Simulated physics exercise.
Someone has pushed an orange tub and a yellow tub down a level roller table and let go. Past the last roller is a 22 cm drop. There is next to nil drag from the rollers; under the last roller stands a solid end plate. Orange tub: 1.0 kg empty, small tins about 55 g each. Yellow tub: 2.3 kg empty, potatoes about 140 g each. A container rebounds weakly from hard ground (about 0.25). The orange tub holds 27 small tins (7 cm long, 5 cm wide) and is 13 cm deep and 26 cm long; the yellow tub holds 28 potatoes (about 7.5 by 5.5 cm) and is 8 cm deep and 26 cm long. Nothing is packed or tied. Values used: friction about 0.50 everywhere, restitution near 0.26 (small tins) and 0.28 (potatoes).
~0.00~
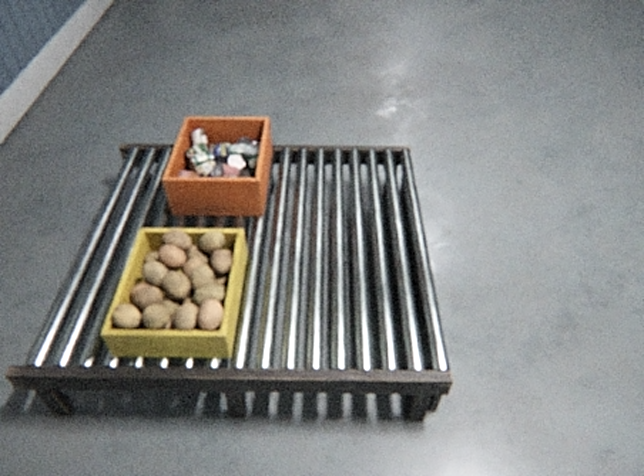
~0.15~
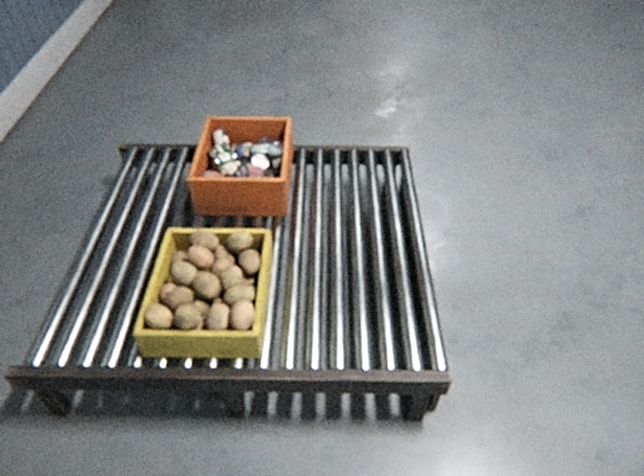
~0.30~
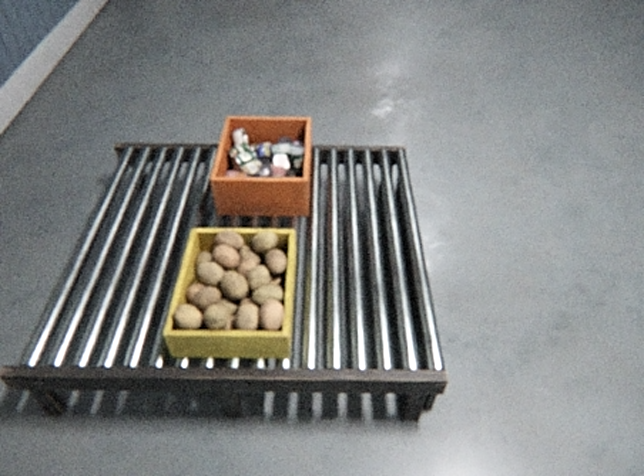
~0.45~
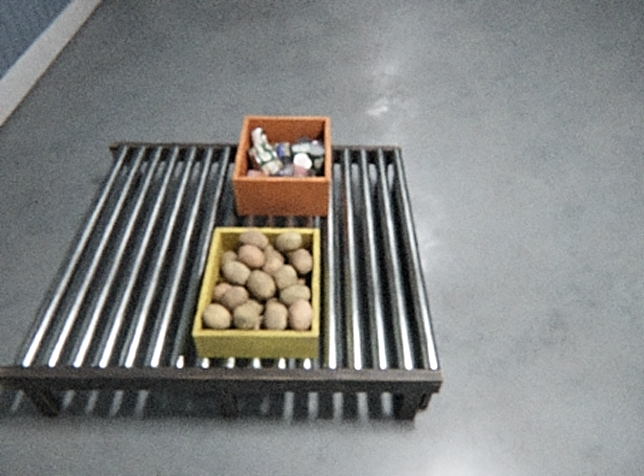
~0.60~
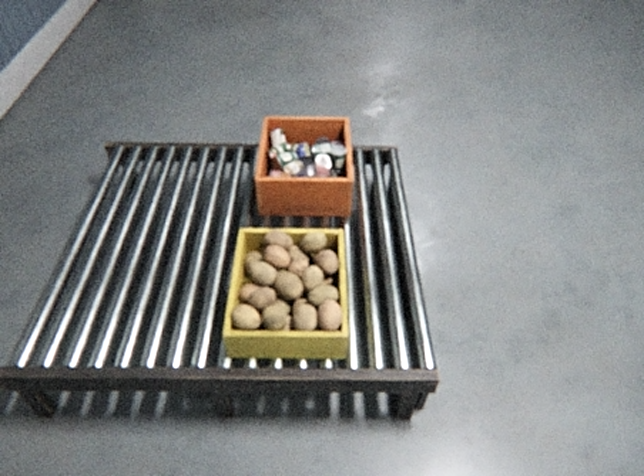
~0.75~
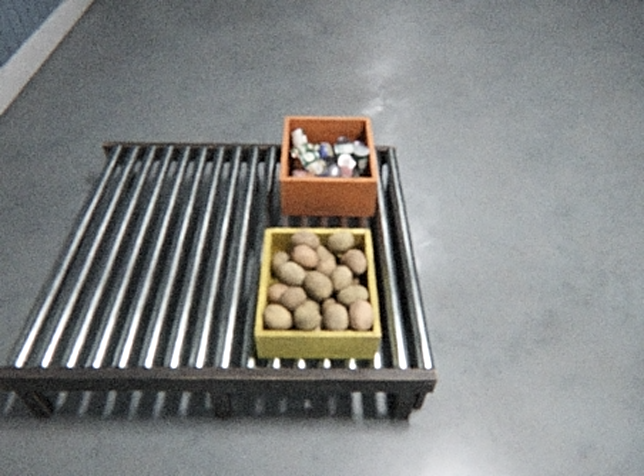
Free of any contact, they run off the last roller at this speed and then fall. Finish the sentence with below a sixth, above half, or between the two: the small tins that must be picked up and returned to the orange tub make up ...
They make up below a sixth of all the small tins.
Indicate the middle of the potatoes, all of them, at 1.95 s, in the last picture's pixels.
Middle: About (488, 325) px.
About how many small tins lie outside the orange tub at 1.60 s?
0 or so by then.
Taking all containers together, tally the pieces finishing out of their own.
Roughly 8 pieces.
After 0.92 s, the front runs out over the edge.
After 1.40 s, the orange tub leans 14° with 0 of 27 out and the yellow tub leans 4° with 0 of 28 out.
After 1.60 s, the orange tub leans 50° with 0 of 27 out and the yellow tub leans 48° with 0 of 28 out.
After 1.95 s, the orange tub leans 45° with 1 of 27 out and the yellow tub leans 47° with 7 of 28 out.
Final count (at 2.21 s), the orange tub leans 45° with 1 of 27 out and the yellow tub leans 47° with 7 of 28 out. Asked share, 1 of 27, 4 per cent.
